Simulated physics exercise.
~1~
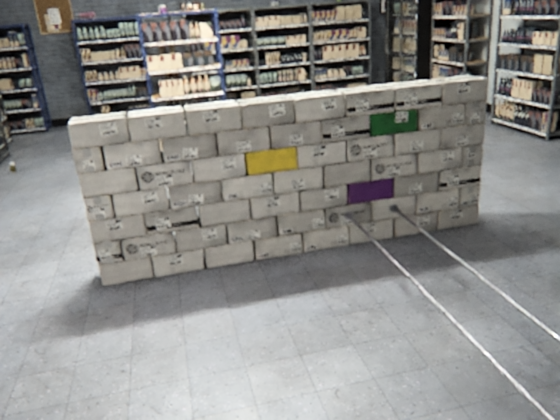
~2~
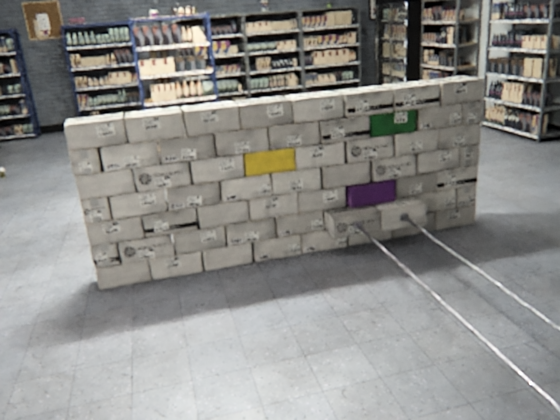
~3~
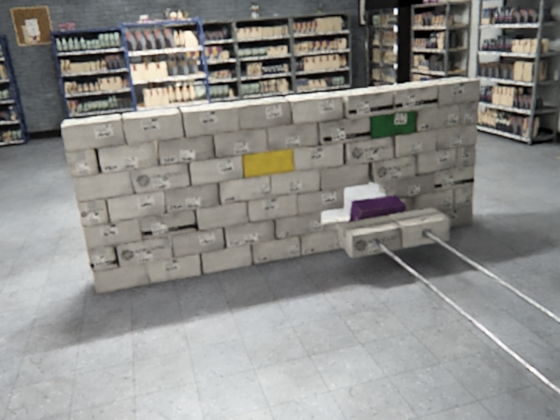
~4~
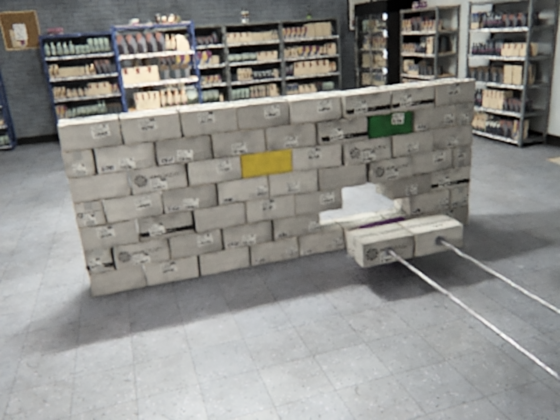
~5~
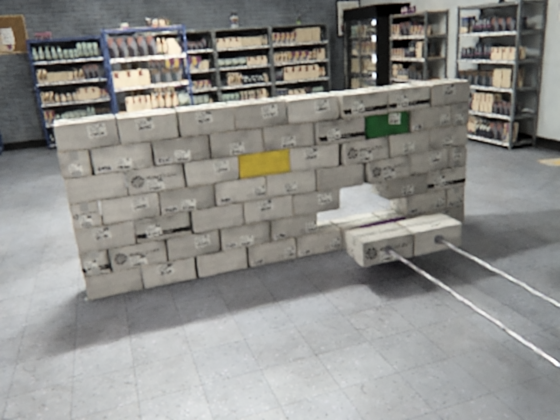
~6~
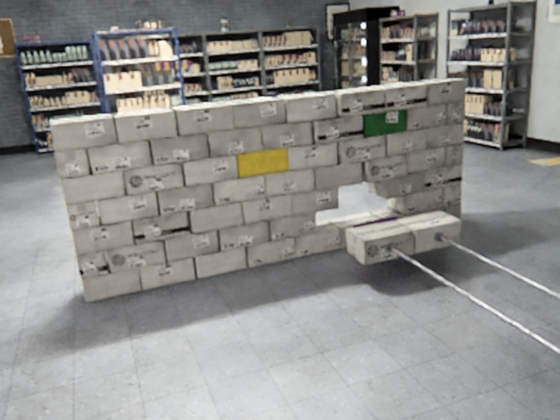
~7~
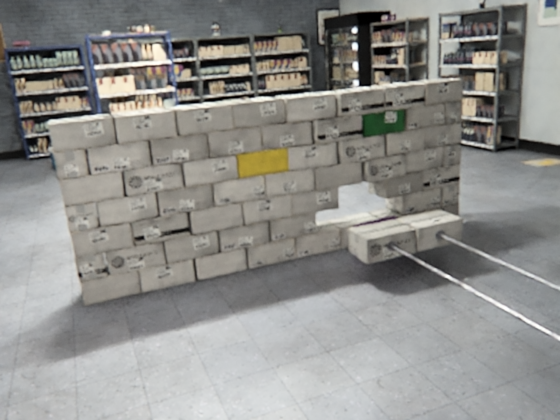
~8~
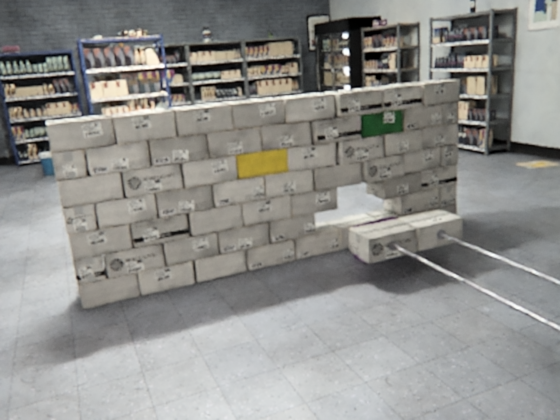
In a room lined with stocked shelves, pale box-like parcels are stacked like bricks into a freestanding wall, with one yellow, one green and one purple among them. Two long, thin rods reach in from the lower right to a pair of parcels low in the wall, just beneath the purple one. The rods draw the pair out toward the viewer, and the purple parcel tips and drops into the opening behind them. A ragged gap is left, yet the rows above hold. The view drifts sideways while the pair stays out front, the green and yellow parcels still in place.
